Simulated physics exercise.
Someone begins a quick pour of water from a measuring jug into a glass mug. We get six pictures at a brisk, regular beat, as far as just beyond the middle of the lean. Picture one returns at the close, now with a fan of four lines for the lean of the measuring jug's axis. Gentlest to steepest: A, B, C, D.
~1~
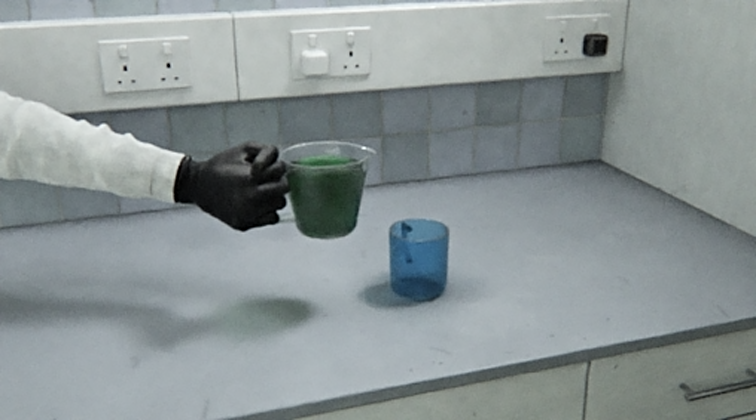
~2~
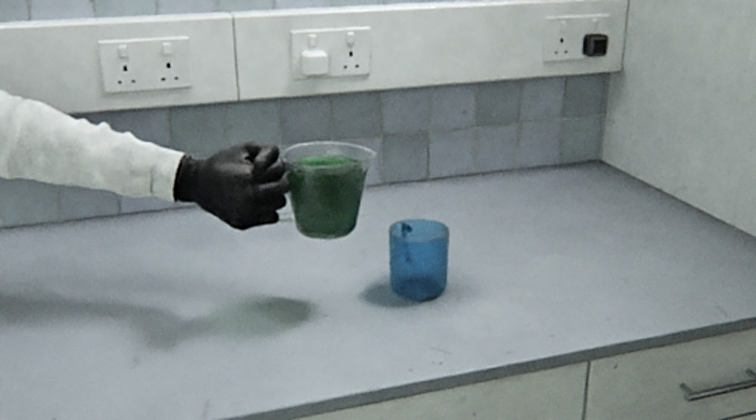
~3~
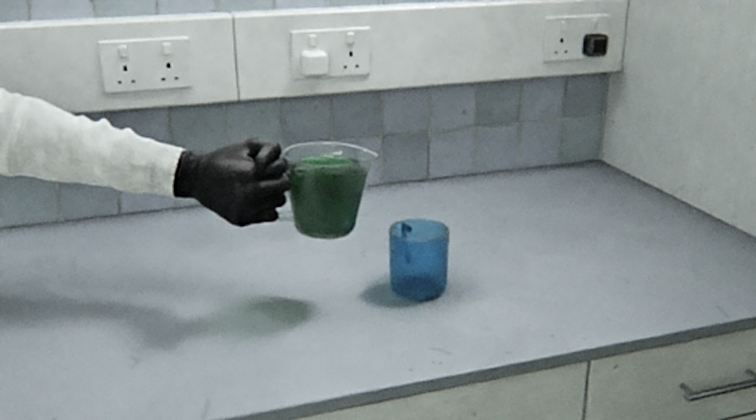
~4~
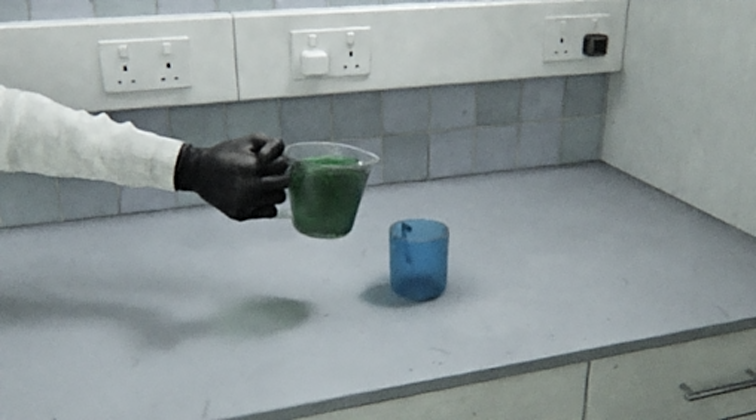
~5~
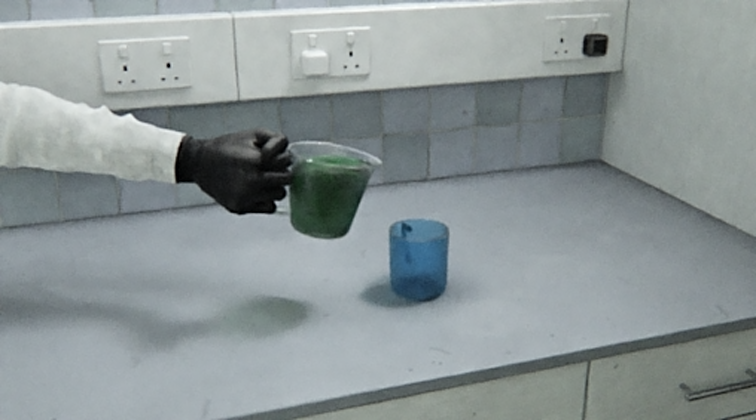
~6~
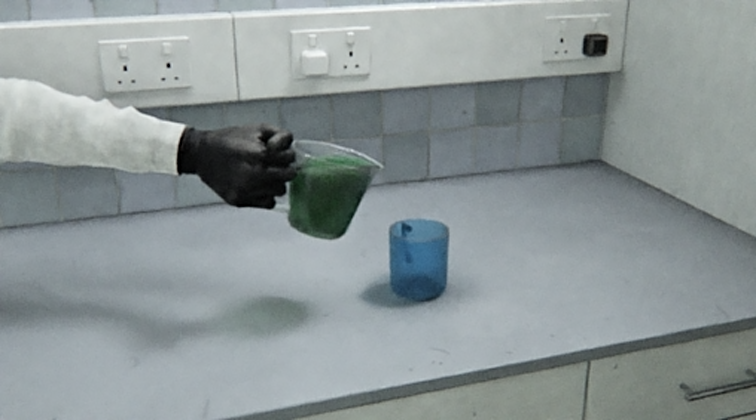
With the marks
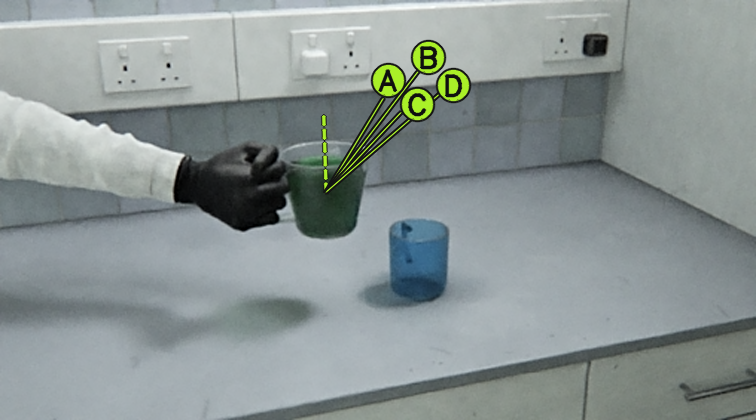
At the start, a black-gloved hand holds a clear measuring jug of green liquid upright above a grey counter, to the left of a blue mug. The hand stays almost still, then slowly tilts the jug rightward, ending at a slight lean with the liquid still inside.
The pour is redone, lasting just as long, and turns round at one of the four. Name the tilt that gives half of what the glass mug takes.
Go for C.
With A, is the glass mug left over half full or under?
Under.
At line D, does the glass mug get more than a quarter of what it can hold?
Yes, clearly.
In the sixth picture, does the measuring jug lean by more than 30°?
No, it does not.
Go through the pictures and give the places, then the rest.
The first picture shows upright, lip at (374, 152); rim of the glass mug round (419, 229); nothing has left yet.
The second picture shows upright, lip at (375, 152); nothing has left yet.
The third picture shows tipped about 3°, lip at (376, 154); nothing has left yet.
The fourth picture shows tipped about 7°, lip at (378, 157); nothing has left yet.
The fifth picture shows tipped about 11°, lip at (380, 161); nothing has left yet.
The sixth picture shows tipped about 16°, lip at (382, 166); nothing has left yet.
On the marked copy, A at (383, 98); B at (418, 71); C at (400, 112); D at (439, 94).
With A, the glass mug ends with about 25 % of what it can hold.
With B, the glass mug ends with about 37 % of what it can hold.
With C, the glass mug ends with about 49 % of what it can hold.
With D, the glass mug ends with about 63 % of what it can hold.
